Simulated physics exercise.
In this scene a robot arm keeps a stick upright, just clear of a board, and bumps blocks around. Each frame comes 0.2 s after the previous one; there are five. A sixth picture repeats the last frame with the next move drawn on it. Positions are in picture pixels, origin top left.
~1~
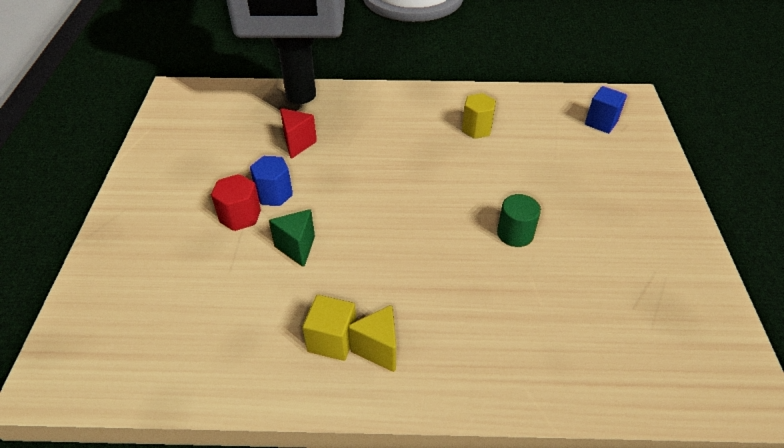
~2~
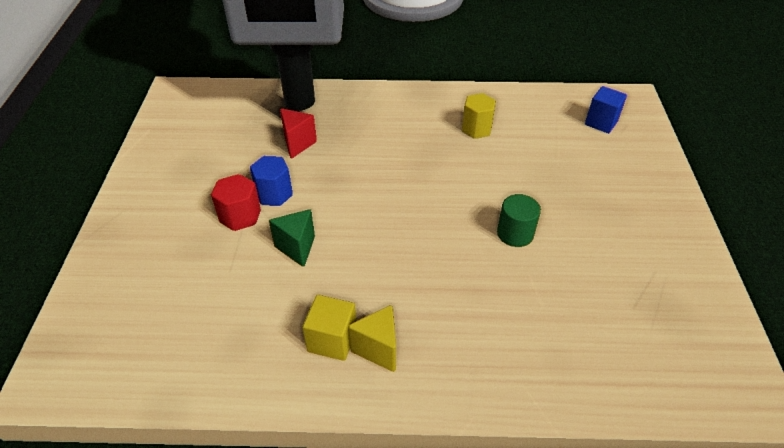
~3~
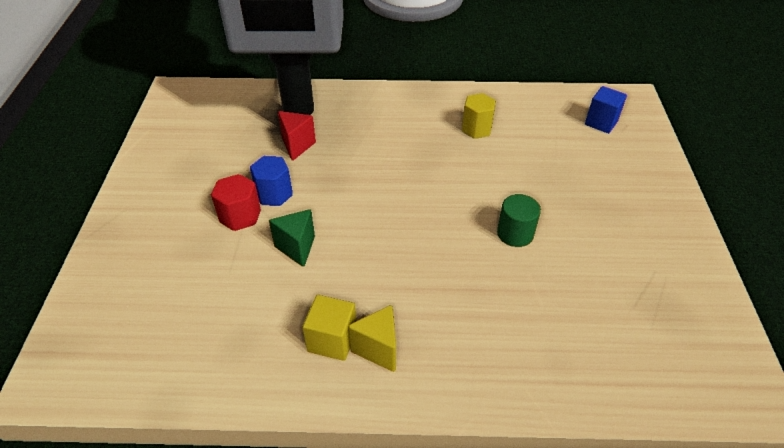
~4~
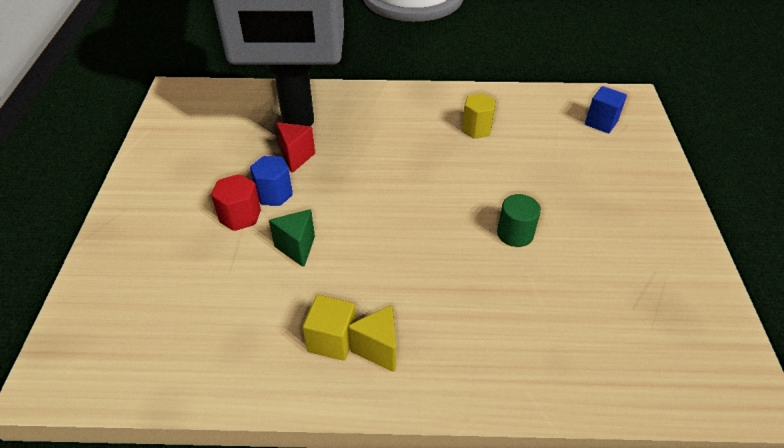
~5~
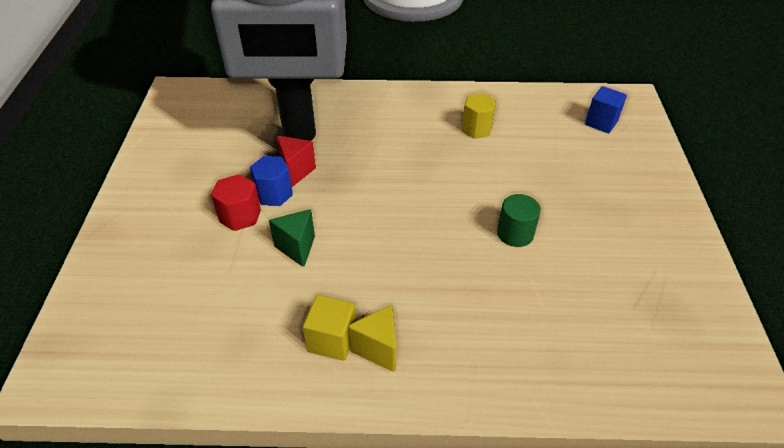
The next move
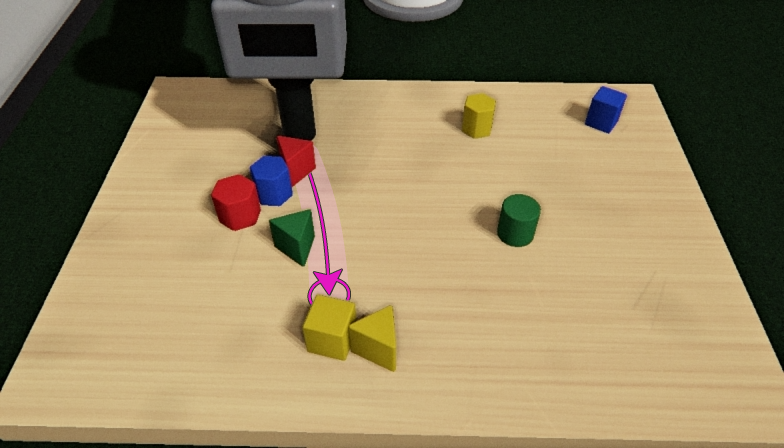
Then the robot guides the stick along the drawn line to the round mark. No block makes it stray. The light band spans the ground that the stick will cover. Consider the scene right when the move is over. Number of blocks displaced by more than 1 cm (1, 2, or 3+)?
Answer: Two blocks.
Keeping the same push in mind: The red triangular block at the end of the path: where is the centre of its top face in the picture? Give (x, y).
At (284, 205).
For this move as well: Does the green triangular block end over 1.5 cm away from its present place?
Yes
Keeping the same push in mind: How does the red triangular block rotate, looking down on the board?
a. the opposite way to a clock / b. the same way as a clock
The one that fits is b, the same way as a clock.
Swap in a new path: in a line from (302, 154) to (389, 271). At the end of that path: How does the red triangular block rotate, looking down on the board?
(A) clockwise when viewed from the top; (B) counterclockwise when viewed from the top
I'll go with A - clockwise when viewed from the top.
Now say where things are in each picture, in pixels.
The first picture shows stick's lower end at (301, 95); blue six-sided block at (269, 167); red triangular block at (294, 118); green triangular block at (293, 222); yellow square at (329, 314).
The second picture shows stick at (300, 102); blocks still.
The third picture shows stick at (299, 110); red triangular block at (293, 120).
The fourth picture shows stick at (298, 121); red triangular block at (292, 131).
The fifth picture shows stick at (300, 135); blue six-sided block at (269, 167); red triangular block at (292, 145); green triangular block at (293, 222); yellow square at (329, 314).
Drawn move, from (302, 154) by way of (321, 216) to (329, 295).
What follows on the original path. One third of the way, stick at (313, 175); blue six-sided block at (266, 169); red triangular block at (295, 186), turned 20° clockwise.
Two thirds of the way, stick at (323, 222); blue six-sided block at (266, 169); red triangular block at (284, 205), turned 55° clockwise; green triangular block at (288, 231), turned 40° clockwise.
At the end, stick at (327, 277); blue six-sided block at (266, 169); red triangular block at (284, 205), turned 55° clockwise; green triangular block at (288, 241), turned 100° clockwise; yellow square still.
